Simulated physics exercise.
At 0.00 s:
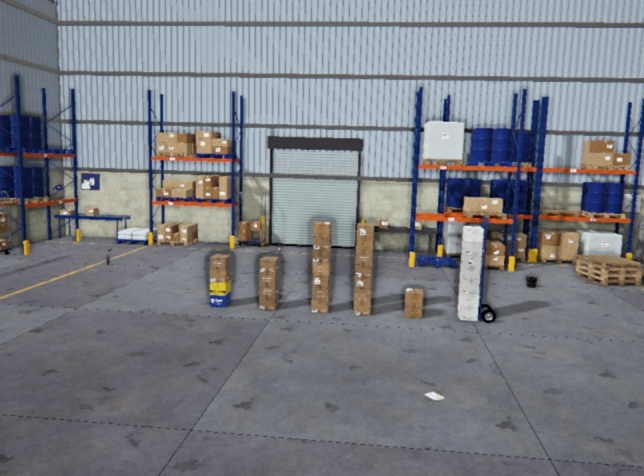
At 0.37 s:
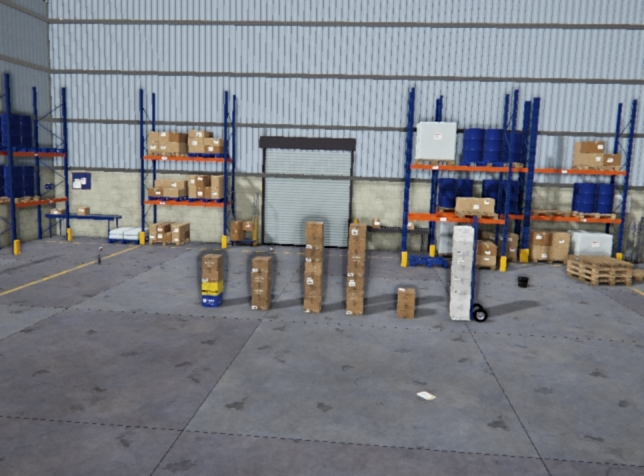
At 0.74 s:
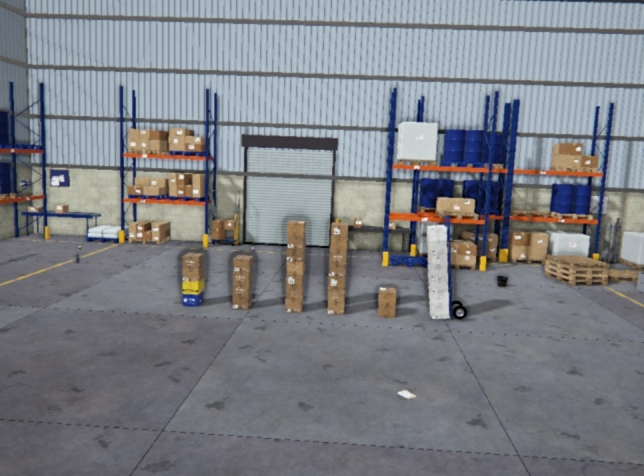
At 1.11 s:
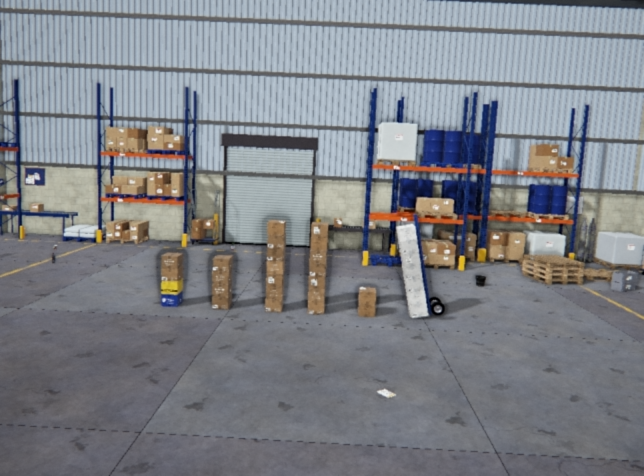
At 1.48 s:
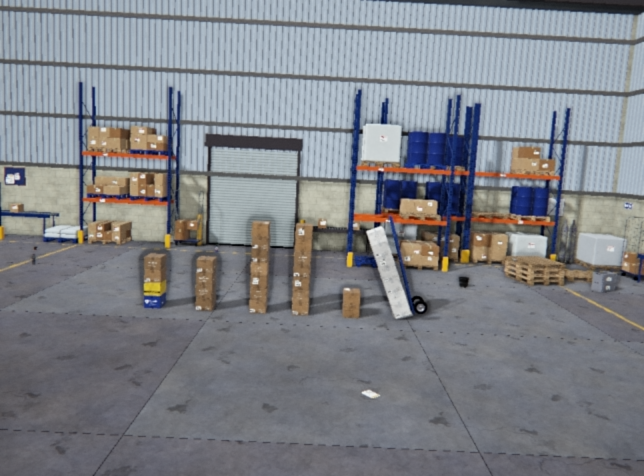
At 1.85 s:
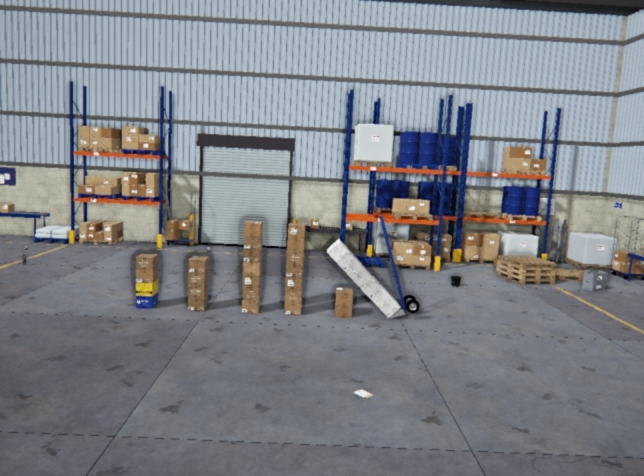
At first, a tall pale stack stands upright on a sack truck at the right end of a row of brown carton piles on a warehouse floor. The truck tilts left toward the row, and the stack leans with it, then tips farther than the frame, slanting steeply over the shortest pile while the others stay still.
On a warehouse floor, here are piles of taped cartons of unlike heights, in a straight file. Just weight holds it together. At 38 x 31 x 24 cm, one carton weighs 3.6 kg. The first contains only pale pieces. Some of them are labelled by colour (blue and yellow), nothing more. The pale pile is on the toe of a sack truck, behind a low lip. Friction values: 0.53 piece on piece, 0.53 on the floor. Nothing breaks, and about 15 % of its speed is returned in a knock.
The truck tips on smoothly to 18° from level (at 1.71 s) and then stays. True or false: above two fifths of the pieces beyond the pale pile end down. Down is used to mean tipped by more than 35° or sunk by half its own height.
False.
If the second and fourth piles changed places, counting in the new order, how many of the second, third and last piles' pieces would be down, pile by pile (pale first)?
Second 6, third 7, last 3.
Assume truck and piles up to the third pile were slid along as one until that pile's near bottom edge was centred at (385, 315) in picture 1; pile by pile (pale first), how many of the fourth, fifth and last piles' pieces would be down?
After that shift, the fourth pile would have 0 down, the fifth 0 and the last 0.
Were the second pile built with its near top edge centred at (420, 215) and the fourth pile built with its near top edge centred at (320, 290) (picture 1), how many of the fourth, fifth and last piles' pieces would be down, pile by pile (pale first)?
Fourth 0, fifth 3, last 3.
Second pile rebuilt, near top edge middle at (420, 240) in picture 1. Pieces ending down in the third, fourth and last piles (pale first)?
You'd get third 6, fourth 6 and last 4.
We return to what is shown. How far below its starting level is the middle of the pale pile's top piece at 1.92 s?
Some 50 centimetres.
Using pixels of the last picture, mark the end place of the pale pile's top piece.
The top piece finishes near (309, 291).
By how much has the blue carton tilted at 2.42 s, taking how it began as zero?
Its tilt comes to about 0° at that moment.
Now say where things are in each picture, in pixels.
In the first frame (places mark the middle of the side facing us; the camera pans a little), truck frame (486, 240) 0° forward; yellow carton (218, 289); blue carton (218, 301); the rest undisturbed.
The second frame shows truck frame (476, 239) 1° forward; yellow carton (210, 289).
The third frame shows truck frame (449, 237) 6° forward, top of the pale pile leaning 6°; yellow carton (190, 288); the rest undisturbed.
The fourth frame shows truck frame (419, 236) 12° forward, top of the pale pile leaning 12°; yellow carton (169, 288); the rest undisturbed.
The fifth frame shows truck frame (396, 237) 17° forward, top of the pale pile leaning 22°; yellow carton (152, 289); the rest undisturbed.
The sixth frame shows truck frame (387, 237) 18° forward, top of the pale pile leaning 46°; yellow carton (144, 290); blue carton (144, 302); the rest undisturbed.
After 1.92 s, 7 of the pale pile down; none of the 24 other cartons down.
After 2.08 s, 7 of the pale pile down; none of the 24 other cartons down, 1 disturbed.
After 2.42 s, 7 of the pale pile down; none of the 24 other cartons down, 7 disturbed.
At rest (3.1 s), 7 of the pale pile down; none of the 24 other cartons down, 7 disturbed; yellow carton unmoved; blue carton unmoved. That is 0 per cent. As the last picture would show them, middles, yellow carton near (147, 287), blue carton near (147, 300).
